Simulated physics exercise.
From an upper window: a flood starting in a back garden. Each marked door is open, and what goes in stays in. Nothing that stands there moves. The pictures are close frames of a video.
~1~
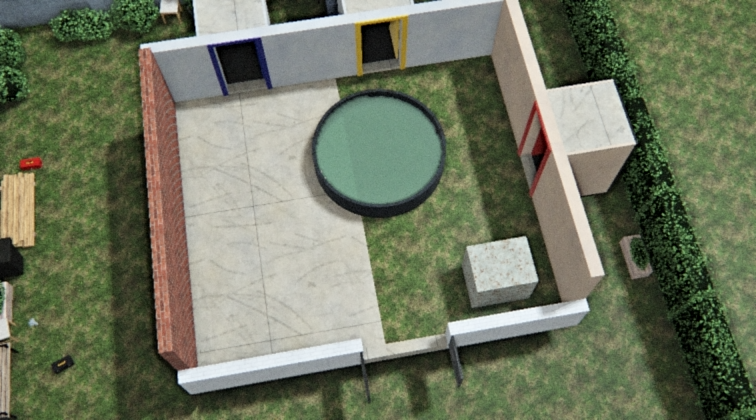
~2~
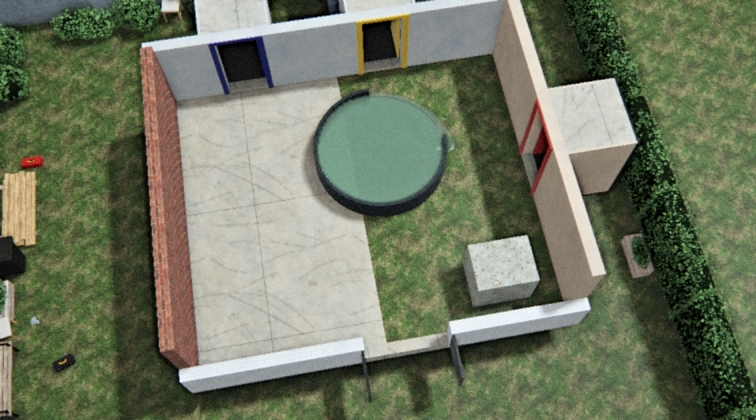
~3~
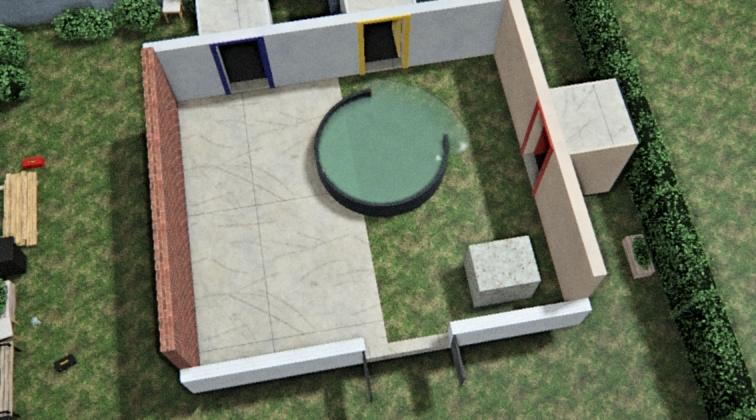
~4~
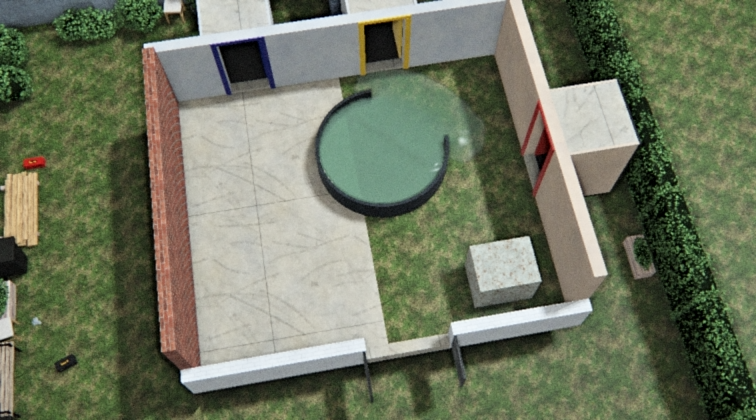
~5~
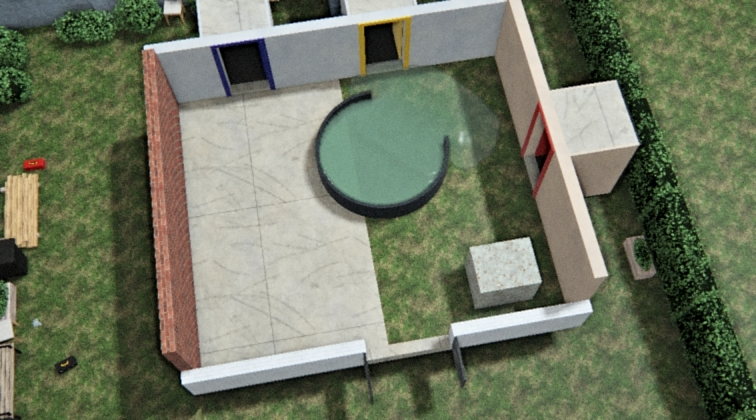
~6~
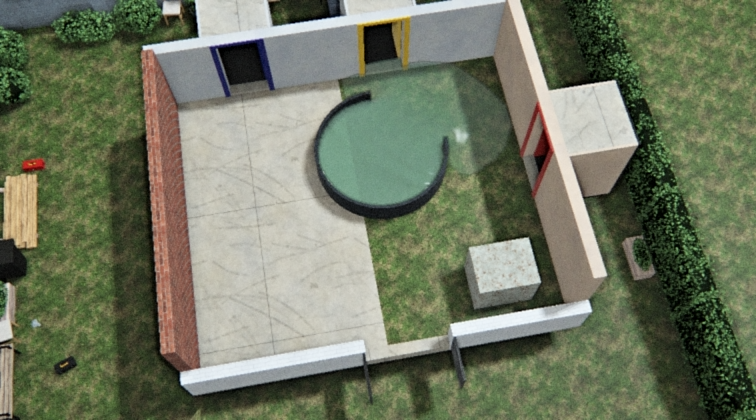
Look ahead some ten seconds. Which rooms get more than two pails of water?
One by one: The yellow door floods; the blue door holds within the limit; the red door floods.
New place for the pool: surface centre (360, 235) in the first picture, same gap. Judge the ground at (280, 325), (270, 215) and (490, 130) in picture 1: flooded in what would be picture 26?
One after the other: Clear, free of water, wet.
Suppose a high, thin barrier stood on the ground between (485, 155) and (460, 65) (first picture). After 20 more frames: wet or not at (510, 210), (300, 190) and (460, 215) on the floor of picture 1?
As listed: Covered, free of water, under water.
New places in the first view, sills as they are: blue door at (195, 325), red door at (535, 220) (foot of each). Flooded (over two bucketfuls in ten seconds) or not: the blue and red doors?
Blue takes less, red takes more.
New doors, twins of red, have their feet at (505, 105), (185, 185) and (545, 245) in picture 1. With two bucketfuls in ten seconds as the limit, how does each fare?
One after the other: Goes over, is under, passes that mark.
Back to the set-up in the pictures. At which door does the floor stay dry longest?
That is the blue-painted one.
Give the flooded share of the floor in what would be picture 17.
Roughly 20 per cent.
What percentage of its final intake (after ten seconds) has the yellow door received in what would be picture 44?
Close to 95 %.
A moment on, water covers 15 % of the floor; the yellow door over two buckets in, the blue door not reached, the red door not reached.
Next, water covers 20 % of the floor; the yellow door far over two buckets in, the blue door not reached, the red door wet at the sill, nothing in.
Then, water covers 30 % of the floor; the yellow door far over two buckets in, the blue door not reached, the red door under two buckets in.
Later, water covers 55 % of the floor; the yellow door far over two buckets in, the blue door wet at the sill, nothing in, the red door over two buckets in.
In the end, water covers 90 % of the floor; the yellow door far over two buckets in, the blue door wet at the sill, nothing in, the red door far over two buckets in.
